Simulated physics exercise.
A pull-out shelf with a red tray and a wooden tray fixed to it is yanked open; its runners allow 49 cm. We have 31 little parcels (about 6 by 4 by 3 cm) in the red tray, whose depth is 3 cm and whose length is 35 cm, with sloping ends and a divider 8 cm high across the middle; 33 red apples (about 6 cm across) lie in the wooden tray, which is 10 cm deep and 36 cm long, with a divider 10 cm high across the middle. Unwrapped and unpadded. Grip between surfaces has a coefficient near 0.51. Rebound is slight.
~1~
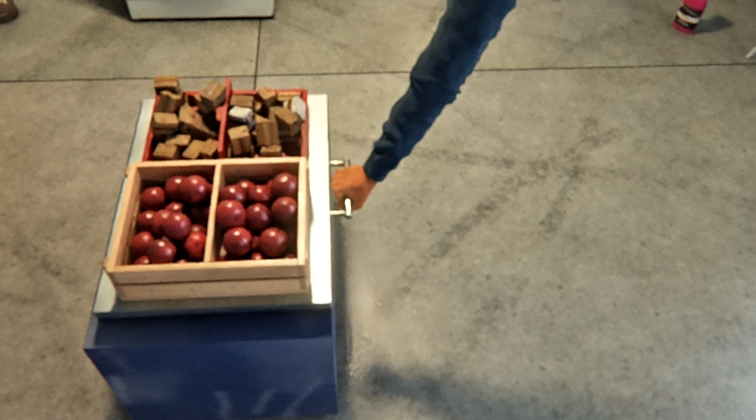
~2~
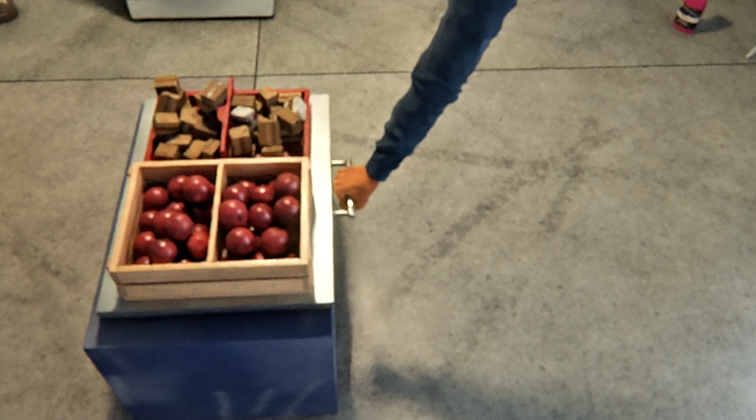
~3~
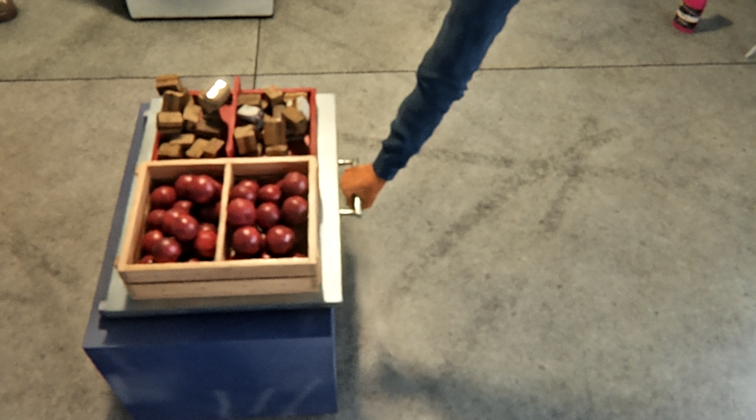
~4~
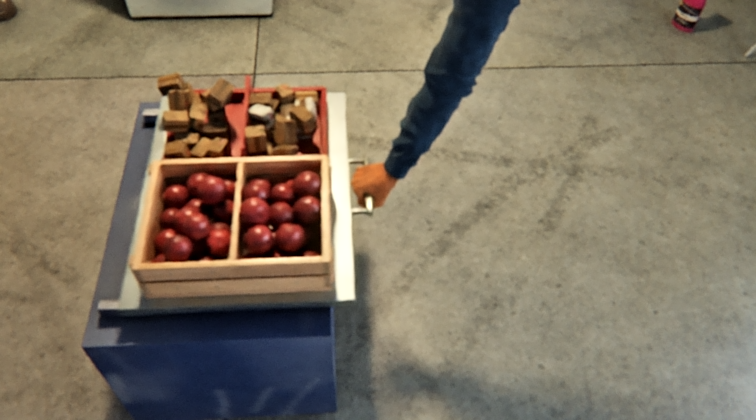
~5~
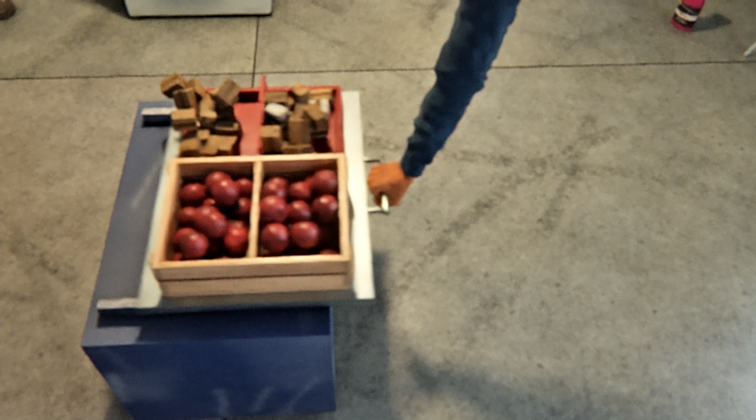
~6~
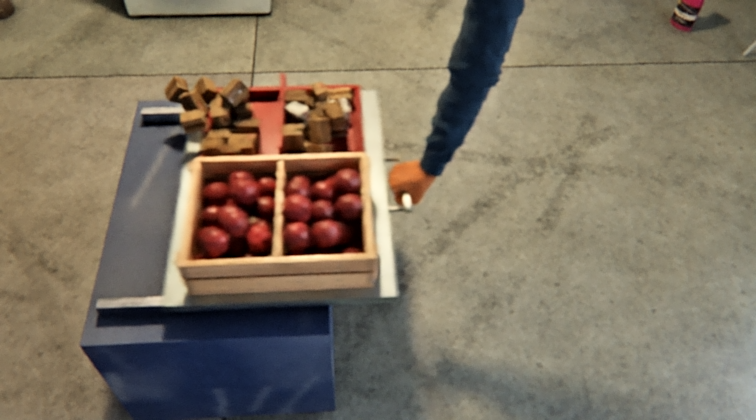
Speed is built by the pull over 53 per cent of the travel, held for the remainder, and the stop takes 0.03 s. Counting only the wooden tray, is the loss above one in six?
No.
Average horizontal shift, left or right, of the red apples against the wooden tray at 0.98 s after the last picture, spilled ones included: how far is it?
About 0 cm right.
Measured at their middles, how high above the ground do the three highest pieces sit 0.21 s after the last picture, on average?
I'd say near 64 cm.
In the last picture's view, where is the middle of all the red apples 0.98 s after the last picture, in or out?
Near (454, 220).
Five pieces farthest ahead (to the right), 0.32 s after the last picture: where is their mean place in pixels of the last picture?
Roughly at (567, 104).
Then, 0.13 s after the last picture, end of travel.
Then, 0.21 s after the last picture, the red tray is down by 9 of 31 and the wooden tray has all 33.
Then, 0.32 s after the last picture, the red tray is down by 12 of 31 and the wooden tray is down by 1 of 33.
Then, 0.54 s after the last picture, the red tray is down by 14 of 31 and the wooden tray is down by 1 of 33.
When it is over (0.98 s after the last picture), the red tray is down by 14 of 31 and the wooden tray is down by 1 of 33. Asked share, 1 of 33, 3 per cent.
